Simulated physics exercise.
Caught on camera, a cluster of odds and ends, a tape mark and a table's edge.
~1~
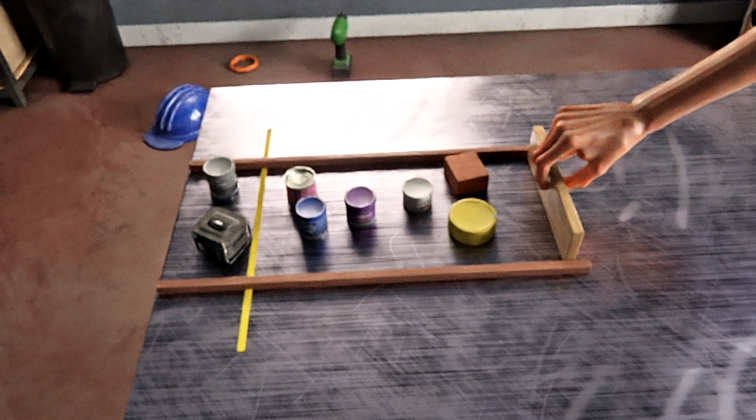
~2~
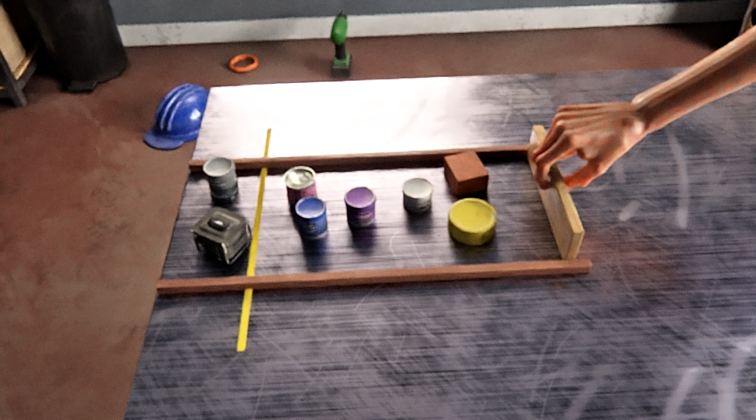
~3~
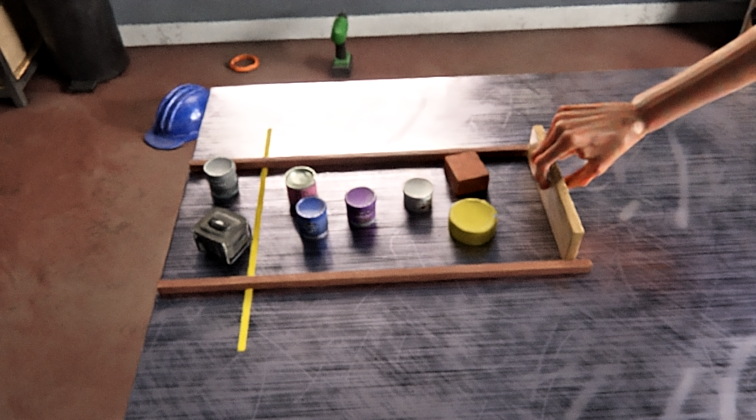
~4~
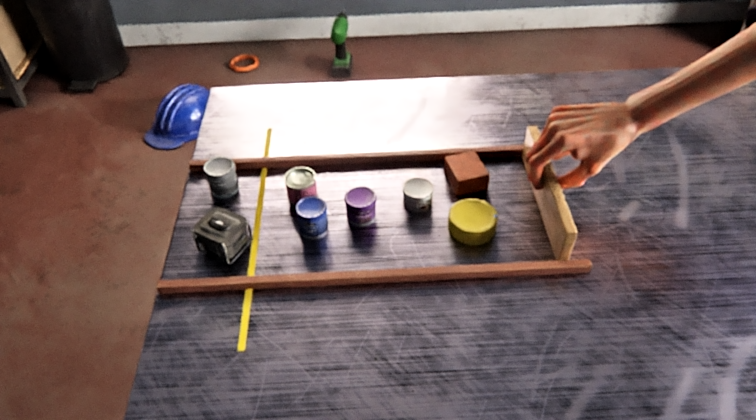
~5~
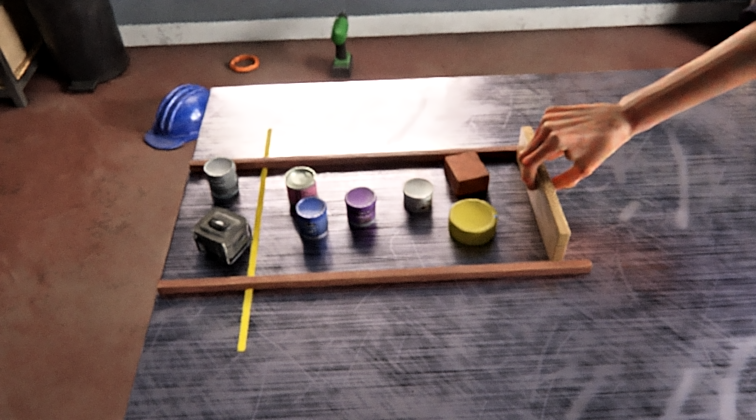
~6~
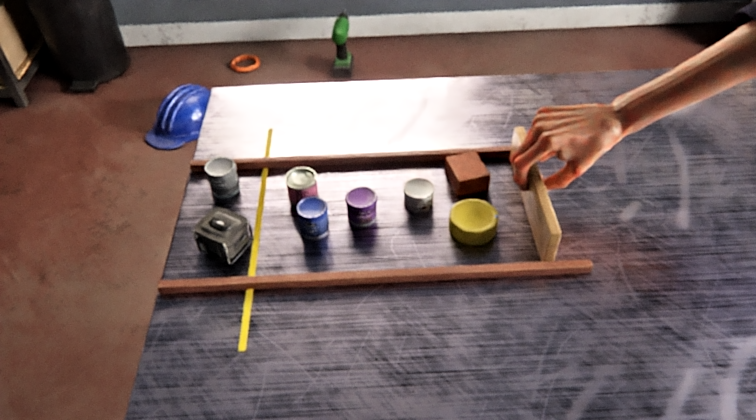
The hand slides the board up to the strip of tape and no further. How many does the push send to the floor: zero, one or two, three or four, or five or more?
In the end the number that fall off is one or two.
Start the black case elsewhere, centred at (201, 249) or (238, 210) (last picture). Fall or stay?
The black case survives; stays on.
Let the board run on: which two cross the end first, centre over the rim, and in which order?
The order is the black case, the blue tin.
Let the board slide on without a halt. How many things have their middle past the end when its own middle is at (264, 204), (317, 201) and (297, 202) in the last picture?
Place by place, 1, 0 and 0.
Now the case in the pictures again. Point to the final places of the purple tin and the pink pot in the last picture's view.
Near (214, 215) and (211, 192).
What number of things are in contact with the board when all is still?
In contact: 3.
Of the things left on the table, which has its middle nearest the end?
The grey pot.
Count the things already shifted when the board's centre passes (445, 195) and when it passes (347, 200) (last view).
The counts are 3 and 6.
A little later, none off yet; grey pot at rest near (223, 178); black case at rest near (224, 234); pink pot at rest near (302, 187).
Next, none off yet; grey pot at rest near (223, 178); black case at rest near (224, 234); pink pot moving near (299, 186).
When it is over, the number that fall off is one or two; down, black case.
